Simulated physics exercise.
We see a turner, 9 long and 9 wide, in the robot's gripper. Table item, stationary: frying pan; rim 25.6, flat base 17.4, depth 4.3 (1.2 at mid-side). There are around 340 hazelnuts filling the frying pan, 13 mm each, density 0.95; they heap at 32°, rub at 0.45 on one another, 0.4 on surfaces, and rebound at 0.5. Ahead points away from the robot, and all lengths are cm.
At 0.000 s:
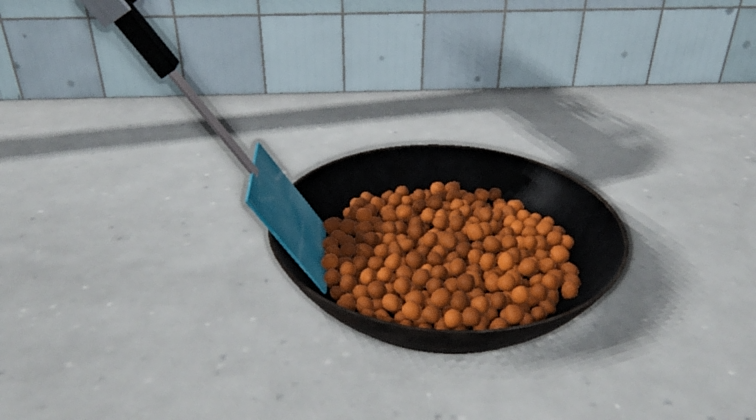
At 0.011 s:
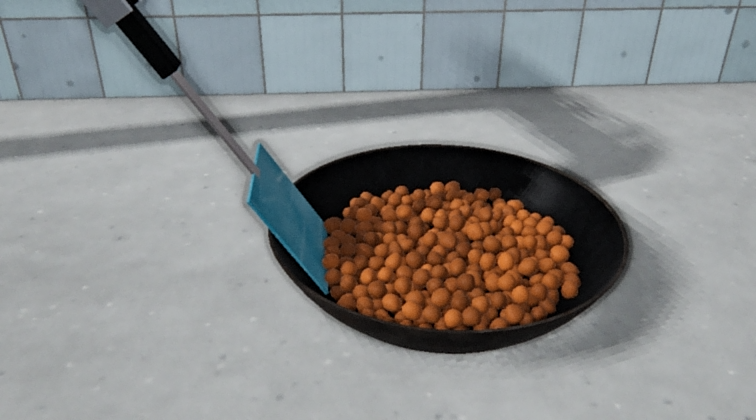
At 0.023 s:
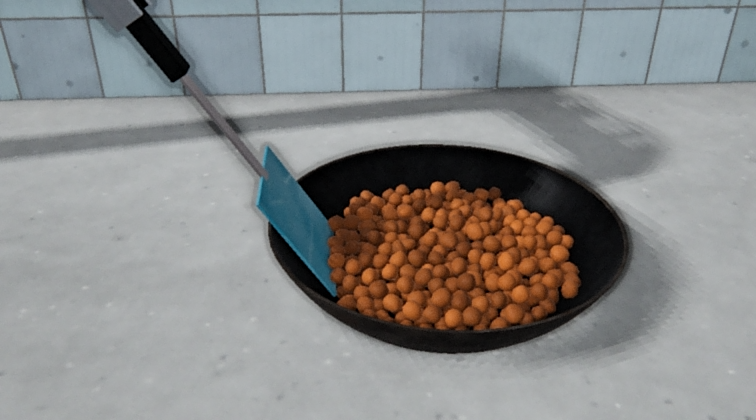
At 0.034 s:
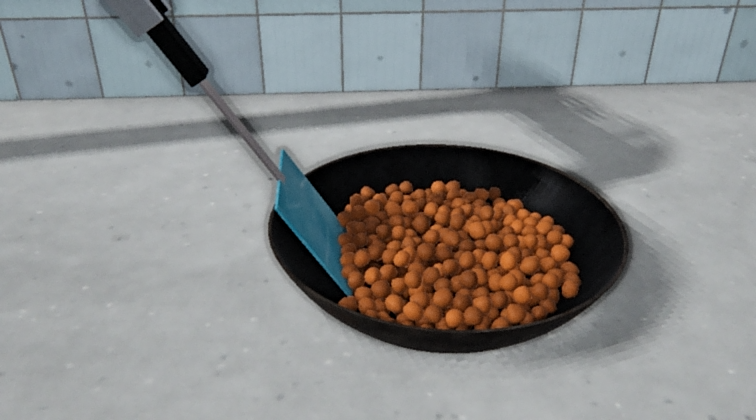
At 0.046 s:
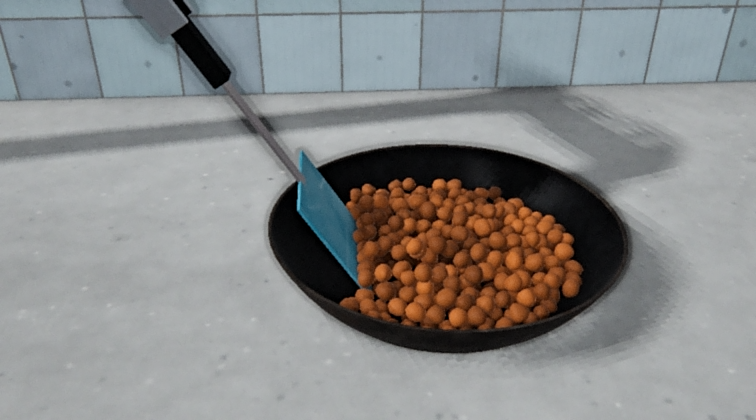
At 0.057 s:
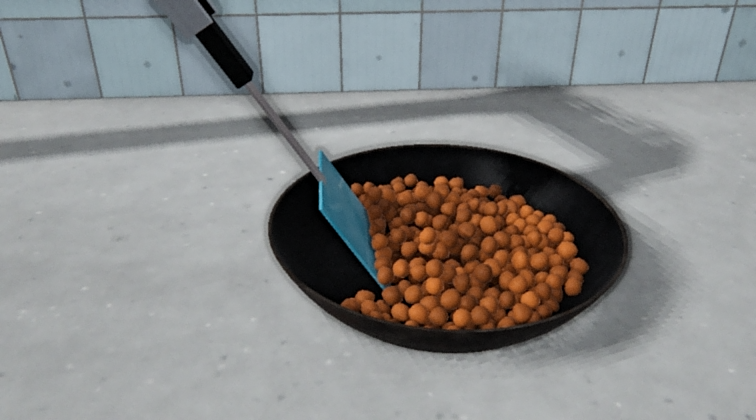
At the start, a blue turner held by a robot gripper rests tilted against the left side of a black frying pan full of round brown hazelnuts. It barely shifts at first, then slides rightward through the pan, pushing the nuts into a tighter heap and baring dark pan behind it.
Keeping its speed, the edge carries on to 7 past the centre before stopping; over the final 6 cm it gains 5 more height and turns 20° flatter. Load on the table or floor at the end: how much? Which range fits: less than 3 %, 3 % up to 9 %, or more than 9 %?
The range that fits is more than 9 %.
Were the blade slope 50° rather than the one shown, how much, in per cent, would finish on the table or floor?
In that case around 20 per cent.
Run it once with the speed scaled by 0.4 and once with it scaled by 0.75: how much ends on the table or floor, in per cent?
About 5 and 15 per cent.
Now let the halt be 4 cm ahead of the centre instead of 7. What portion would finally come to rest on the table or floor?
I'd expect close to 15 per cent then.
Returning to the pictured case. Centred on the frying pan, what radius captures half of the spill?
That distance comes to about 58 cm.
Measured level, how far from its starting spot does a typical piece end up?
Roughly 4 centimetres.
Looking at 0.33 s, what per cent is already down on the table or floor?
Some 15 per cent.
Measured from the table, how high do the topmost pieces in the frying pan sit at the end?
4.5 cm.
After 0.08 s, sloping 58°, highest piece 8 above the table; 335 in the frying pan.
After 0.11 s, sloping 52°, highest piece 9 above the table; 335 in the frying pan.
After 0.33 s, sloping 38°, highest piece 9 above the table; 258 in the frying pan, 47 on the table or floor, 30 on the blade or in flight.
After 1.38 s, sloping 38°, highest piece 5 above the table; 257 in the frying pan, 78 on the table or floor.
In the end, 257 in the frying pan, 78 on the table or floor. That is 23 % on the table or floor.
